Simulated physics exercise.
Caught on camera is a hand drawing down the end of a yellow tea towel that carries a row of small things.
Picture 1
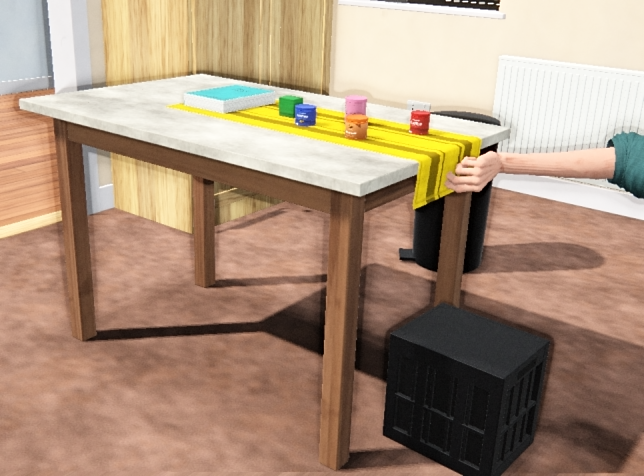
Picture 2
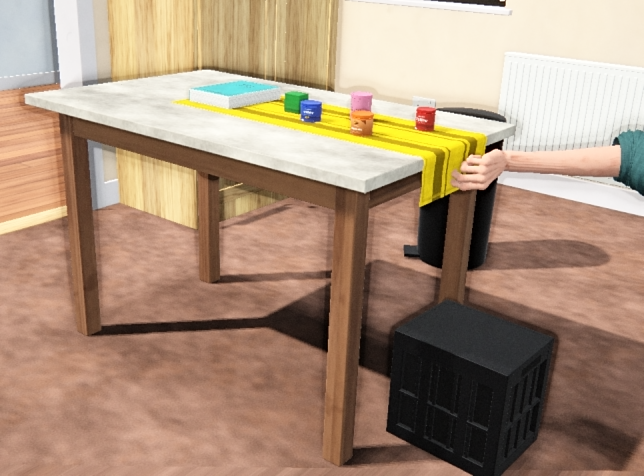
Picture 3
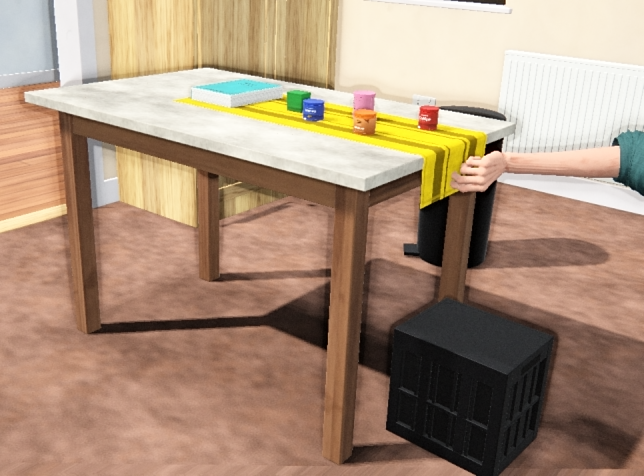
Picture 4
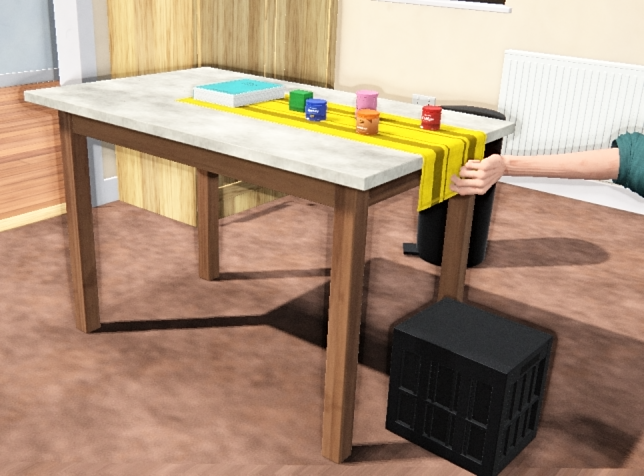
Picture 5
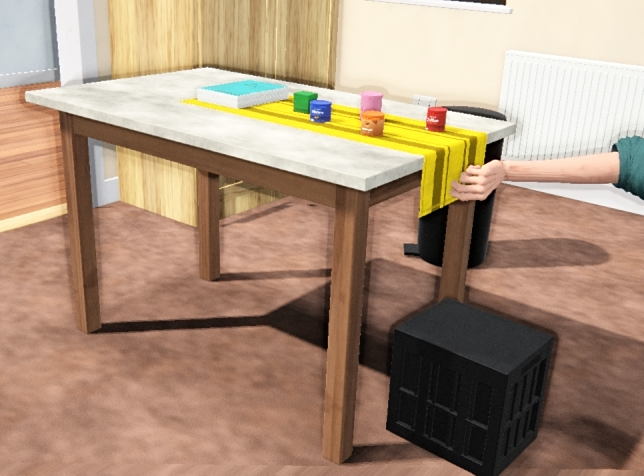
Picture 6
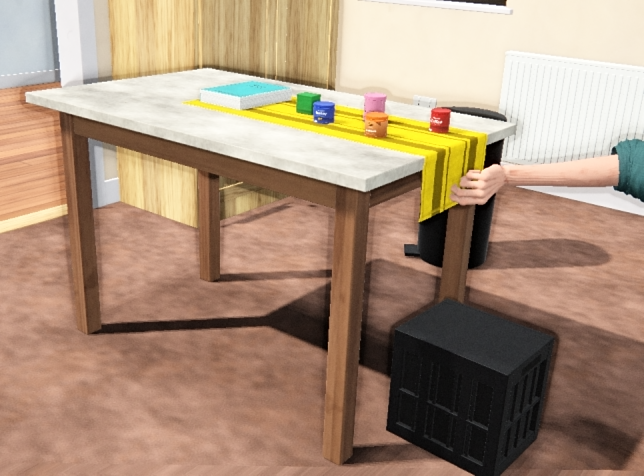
A hand slowly pulling the end of a yellow cloth down over a table's edge, small colourful pots shifting slightly right with it.
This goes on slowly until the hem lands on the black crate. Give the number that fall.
It ends with three things gone from the top.
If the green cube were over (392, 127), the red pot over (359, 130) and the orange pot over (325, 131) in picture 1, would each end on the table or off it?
Green cube dropped, red pot dropped, orange pot dropped.
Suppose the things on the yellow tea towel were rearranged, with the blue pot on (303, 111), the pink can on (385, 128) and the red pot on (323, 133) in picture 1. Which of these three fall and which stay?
Record - blue pot retained; pink can lost; red pot lost.
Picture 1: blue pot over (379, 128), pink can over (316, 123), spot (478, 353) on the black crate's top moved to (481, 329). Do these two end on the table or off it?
Final state: The blue pot is no longer up, the pink can is still in place.
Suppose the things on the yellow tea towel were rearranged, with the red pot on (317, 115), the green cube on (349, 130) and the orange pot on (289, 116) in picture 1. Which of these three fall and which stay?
Red pot safe, green cube lost, orange pot safe.
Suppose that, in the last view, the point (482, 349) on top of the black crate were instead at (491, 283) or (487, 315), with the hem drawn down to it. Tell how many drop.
Counts: 1 / 2.
A little later, hem near (449, 240); all still up.
Next, hem near (446, 279); red pot and orange pot gone.
Later still, hem on the crate; red pot, orange pot and pink can gone.
When it is over, hem on the crate; red pot, orange pot and pink can gone. The table loses three.
